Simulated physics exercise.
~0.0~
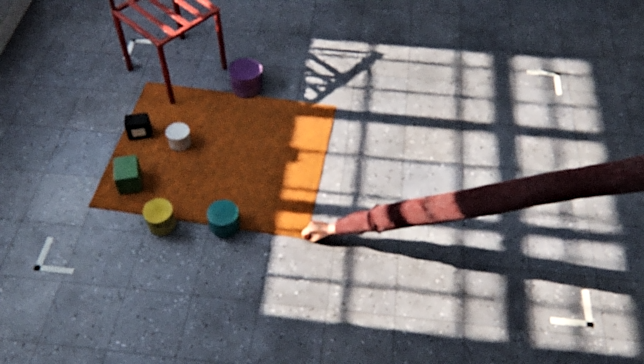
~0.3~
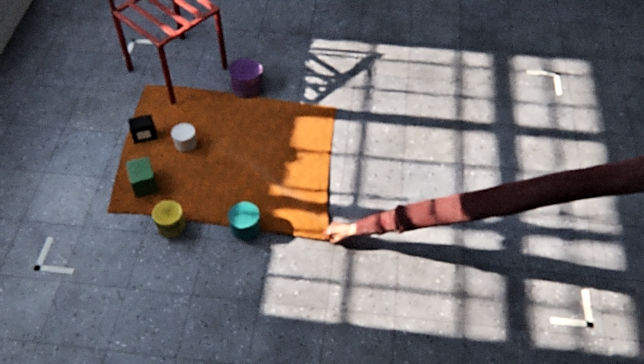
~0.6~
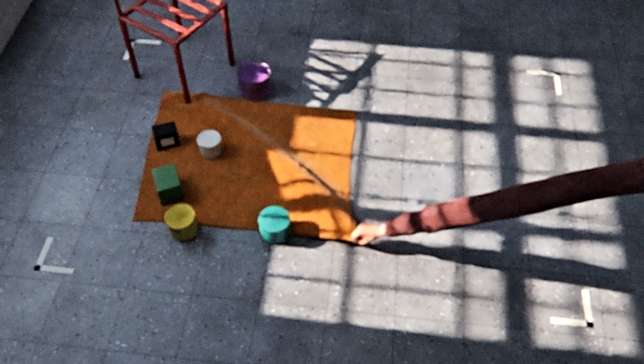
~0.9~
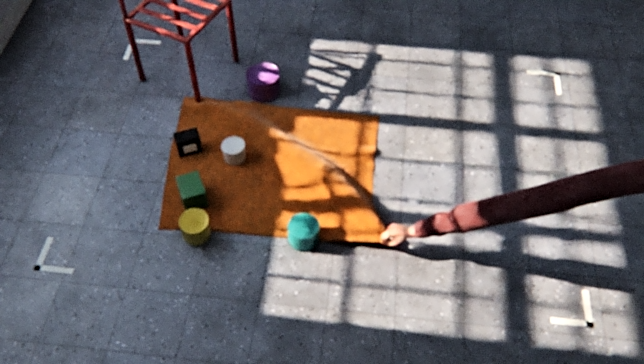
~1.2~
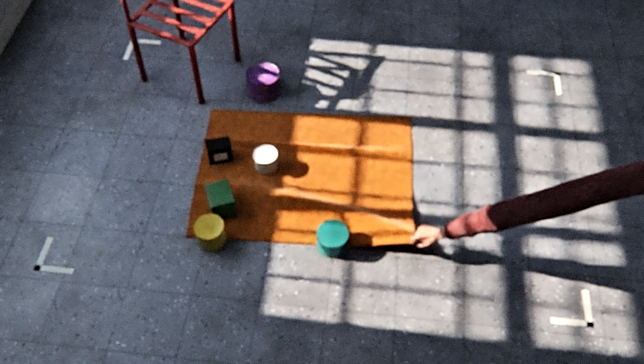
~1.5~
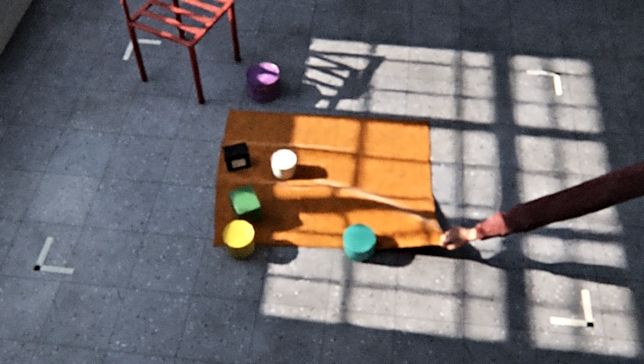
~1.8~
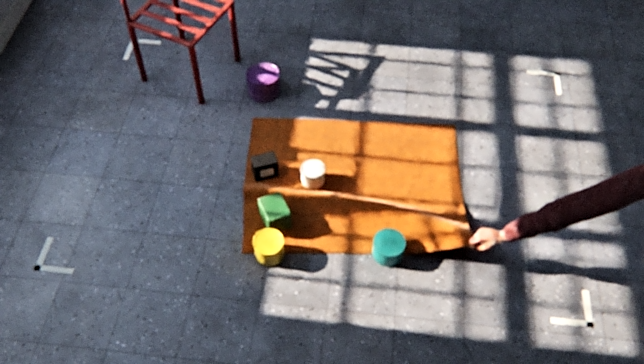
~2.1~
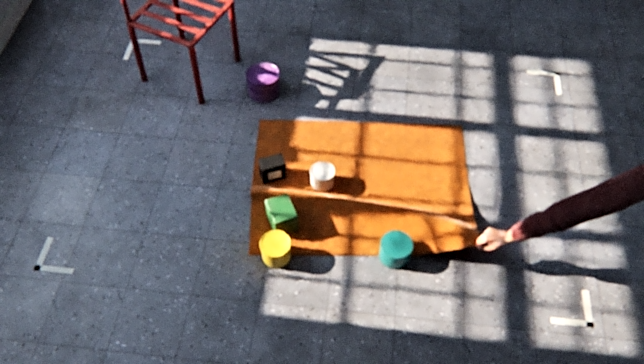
An arm in a dark red sleeve reaches in from the right over a grey tiled hallway floor, seen from above, and grips the near right corner of an orange play mat. A black box, white bucket and green crate sit on its left side, with yellow and teal tubs along the near edge and a red chair and purple bin at the back. The hand drags the mat right, carrying these things along, while the chair and purple bin shift slightly, then stay behind. The pull slows, and the mat ends in the window light, still held, its load upright.
